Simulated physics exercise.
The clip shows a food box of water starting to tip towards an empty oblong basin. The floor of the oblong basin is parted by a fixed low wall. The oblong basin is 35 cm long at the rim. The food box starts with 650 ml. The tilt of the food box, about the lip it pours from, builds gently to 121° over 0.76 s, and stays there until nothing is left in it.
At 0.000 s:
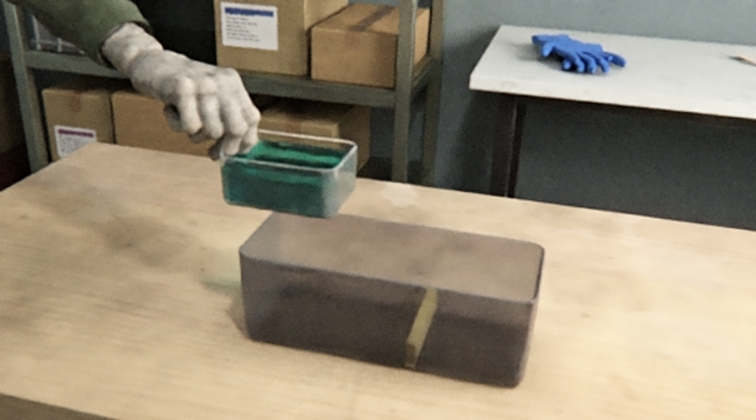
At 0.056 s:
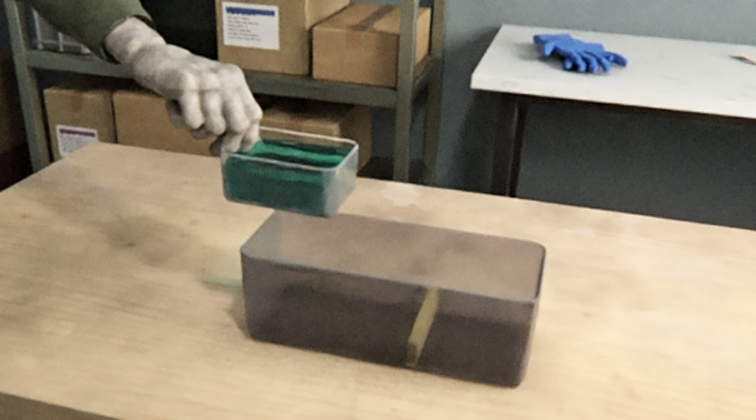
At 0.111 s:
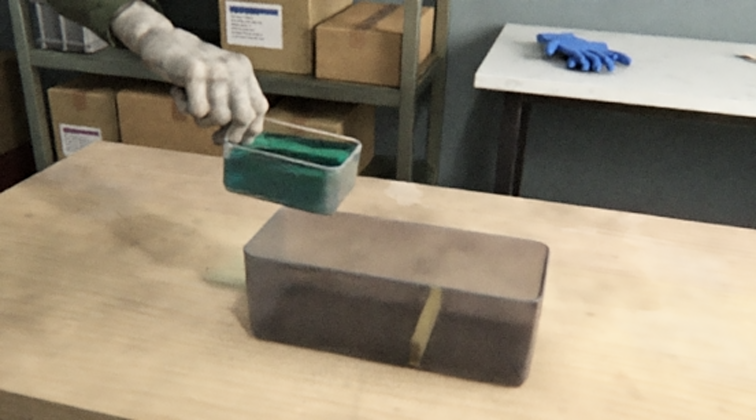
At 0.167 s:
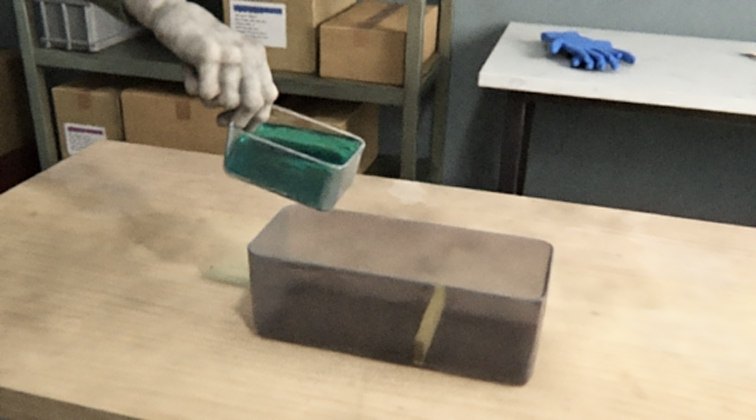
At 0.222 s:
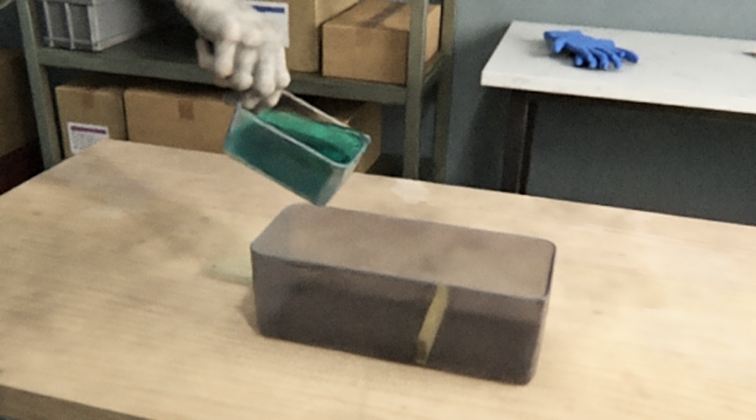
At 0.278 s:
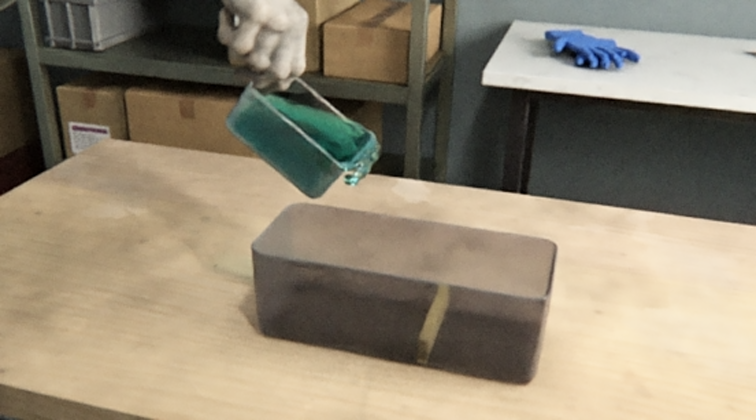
A gloved hand tips a clear box of green liquid rightward above an oblong basin.
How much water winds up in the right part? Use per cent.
The far part has some 56 per cent.
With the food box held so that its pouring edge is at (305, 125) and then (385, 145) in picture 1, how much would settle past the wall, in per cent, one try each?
In turn about 25 and 70 per cent.
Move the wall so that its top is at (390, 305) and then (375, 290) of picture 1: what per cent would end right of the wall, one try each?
In turn about 70 and 85 per cent.
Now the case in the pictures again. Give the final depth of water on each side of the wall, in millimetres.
Left about 10 mm, right about 22 mm.
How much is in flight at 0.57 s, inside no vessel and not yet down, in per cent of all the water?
Some 54 per cent.
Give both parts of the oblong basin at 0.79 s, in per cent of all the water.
Near 22 on the left, 66 on the right.
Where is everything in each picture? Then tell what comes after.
It leans 0°; its right rim is at (347, 158); the water meets the walls at (238, 148) and (346, 162); the oblong basin's rim runs from (259, 230) to (541, 274); the wall's top is at (423, 314), in the first frame.
It leans 2°; its right rim is at (348, 158); the water meets the walls at (239, 146) and (348, 161), in the second frame.
It leans 6°; its right rim is at (351, 157); the water meets the walls at (242, 141) and (352, 155), in the third frame.
It leans 14°; its right rim is at (354, 156); the water meets the walls at (244, 132) and (356, 150); 1 per cent is over the edge, in the fourth frame.
It leans 24°; its right rim is at (357, 155); the water meets the walls at (246, 118) and (358, 148); 4 per cent is over the edge, in the fifth frame.
It leans 36°; its right rim is at (357, 155); the water meets the walls at (247, 101) and (352, 139); 9 per cent is over the edge, in the sixth frame.
By 0.57 s the tilt is 104° and 11 per cent is still to pour, 11 is left of the wall and 23 right of it.
By 0.79 s the tilt is 121° and 0 per cent is still to pour, 22 is left of the wall and 65 right of it.
By 1.01 s the tilt is 121° and 0 per cent is still to pour, 35 is left of the wall and 60 right of it.
By 1.26 s the tilt is 121° and 0 per cent is still to pour, 39 is left of the wall and 56 right of it.
At rest 39 per cent lies left of the wall, 56 right of it and 5 outside.
